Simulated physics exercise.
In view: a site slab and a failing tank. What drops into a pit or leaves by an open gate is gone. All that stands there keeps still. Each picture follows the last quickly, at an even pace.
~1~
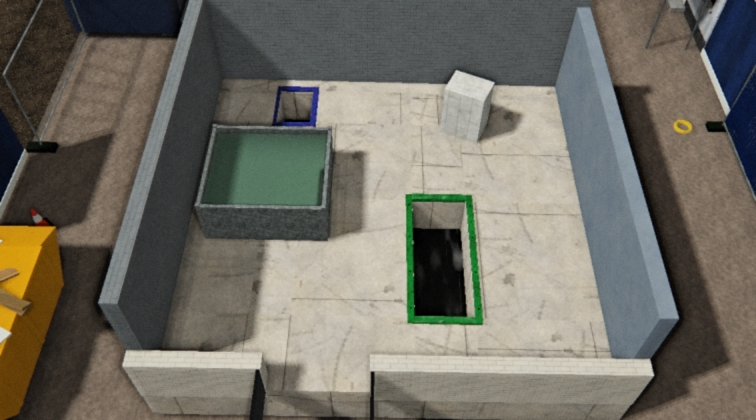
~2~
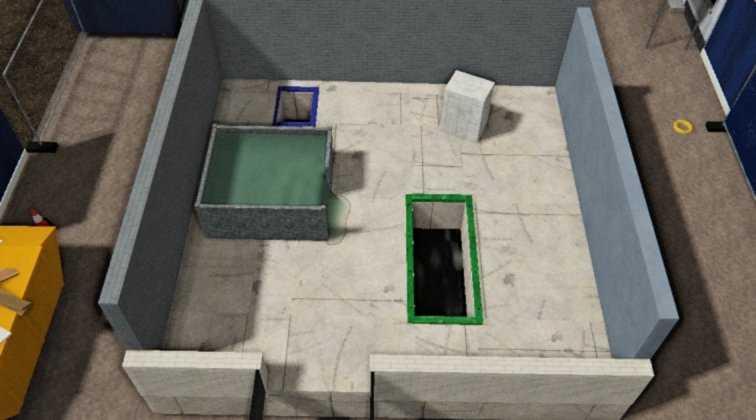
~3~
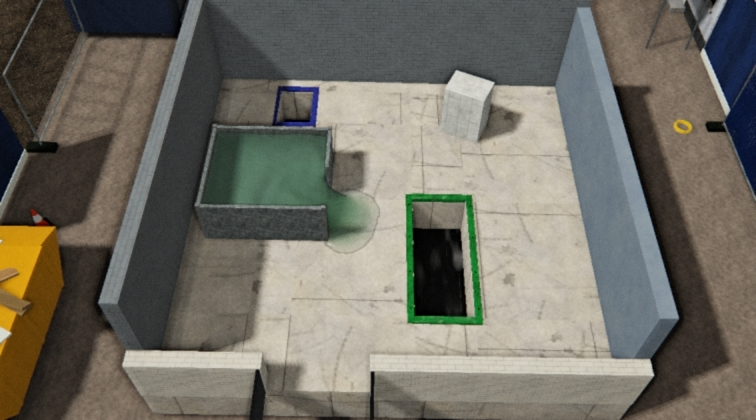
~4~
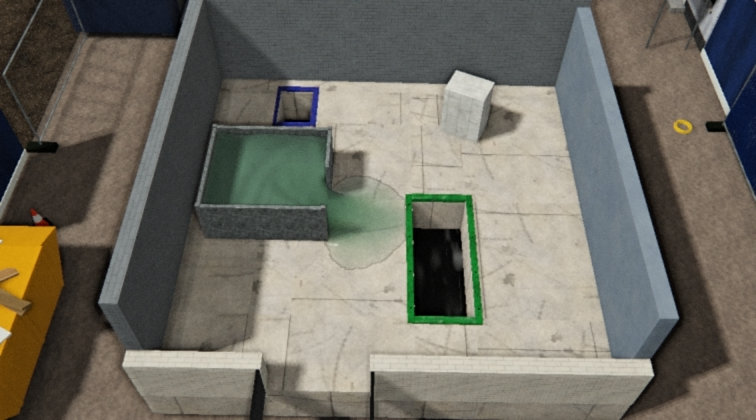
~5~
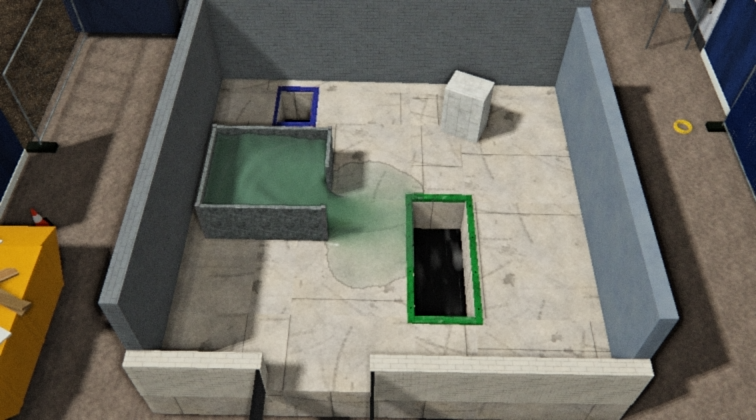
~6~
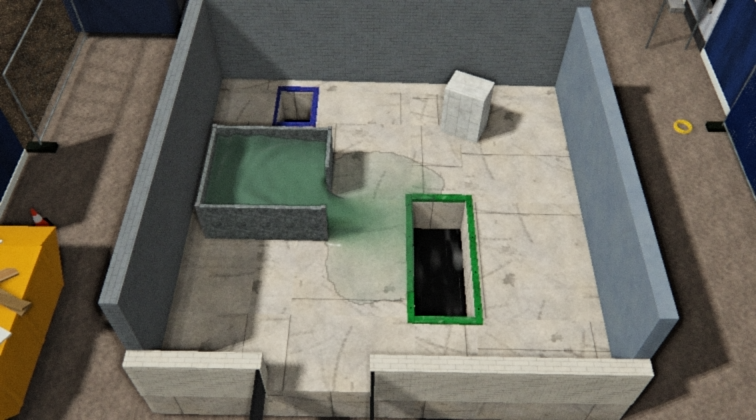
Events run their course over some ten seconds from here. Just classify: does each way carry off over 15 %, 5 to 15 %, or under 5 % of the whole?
The gate carries off under 5 %; the green pit carries off over 15 %; the blue pit carries off under 5 %.
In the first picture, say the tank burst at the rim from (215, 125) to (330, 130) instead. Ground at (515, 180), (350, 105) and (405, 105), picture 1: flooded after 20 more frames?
Taking them in order, I'd say not reached, swamped and swamped.
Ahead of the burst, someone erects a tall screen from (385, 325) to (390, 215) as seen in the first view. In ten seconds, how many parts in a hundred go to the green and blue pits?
The green pit gets 4 per cent and the blue pit gets 2 per cent.
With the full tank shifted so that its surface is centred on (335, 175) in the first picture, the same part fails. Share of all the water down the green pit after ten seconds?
Within ten seconds the green pit takes 80 percent of the total.
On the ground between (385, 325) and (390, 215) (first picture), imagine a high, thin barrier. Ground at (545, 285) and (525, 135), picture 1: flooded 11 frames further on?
Log, in order: Unreached / waterlogged.
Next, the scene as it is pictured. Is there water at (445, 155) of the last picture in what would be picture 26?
Looking at that place, I'd say inundated.
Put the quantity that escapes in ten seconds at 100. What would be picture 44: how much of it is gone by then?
My guess would be around 85 percent.
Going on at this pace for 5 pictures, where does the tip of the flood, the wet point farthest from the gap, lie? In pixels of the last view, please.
Somewhere near (514, 148).
A moment on, water covers 20 % of the floor; the gate 0 %, the green pit 14 %, the blue pit 0 %.
Next, water covers 25 % of the floor; the gate 0 %, the green pit 27 %, the blue pit 0 %.
Then, water covers 35 % of the floor; the gate 0 %, the green pit 39 %, the blue pit 0 %.
Later, water covers 45 % of the floor; the gate 0 %, the green pit 52 %, the blue pit 0 %.
In the end, water covers 65 % of the floor; the gate 1 %, the green pit 59 %, the blue pit 0 %.
